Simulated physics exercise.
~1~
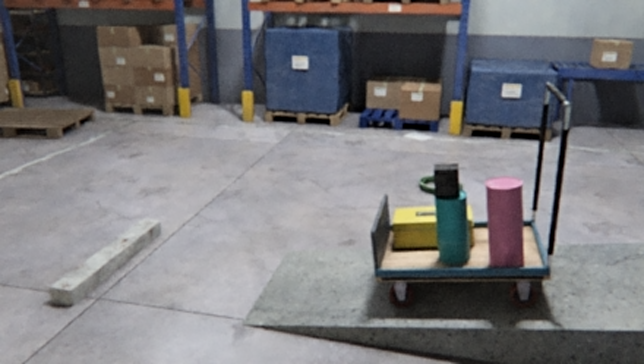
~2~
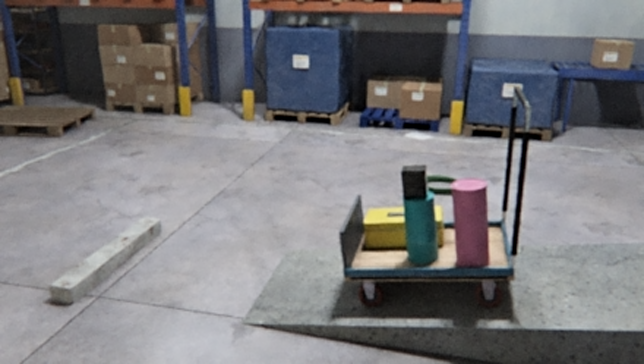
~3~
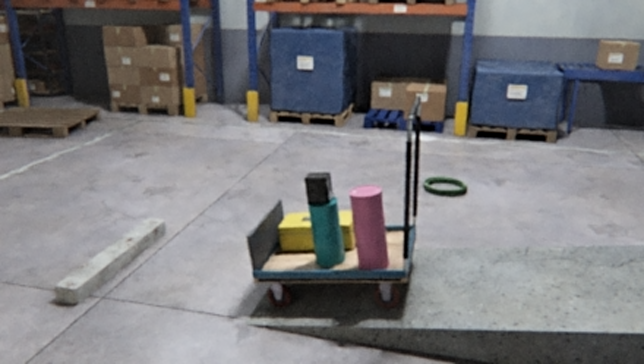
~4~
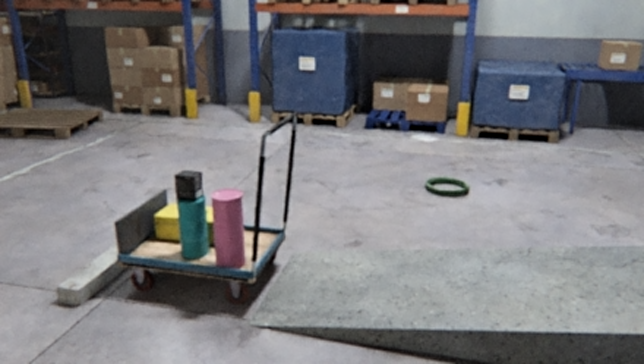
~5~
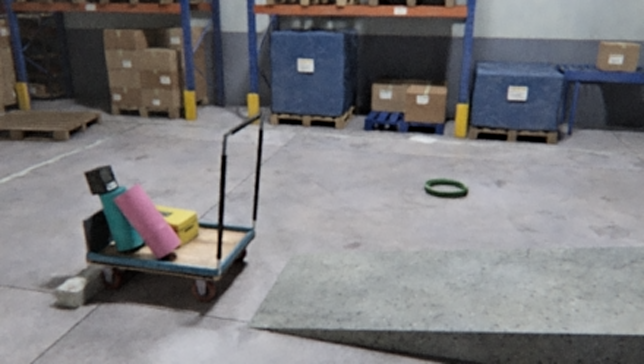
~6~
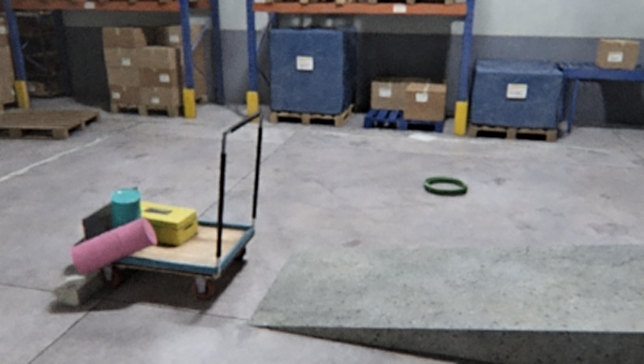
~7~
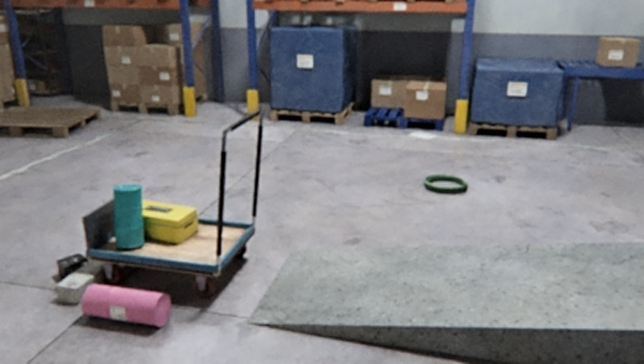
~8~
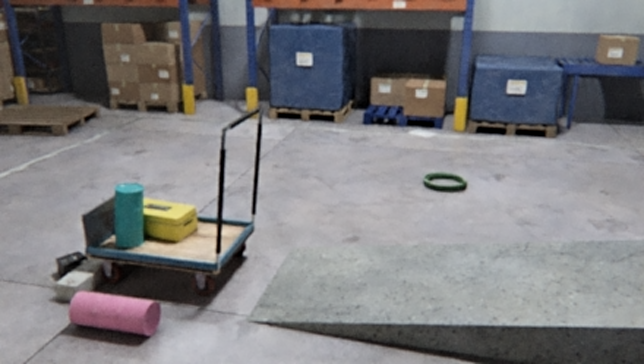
A loaded trolley rolls left down a ramp, hits a kerb, and drops two items.
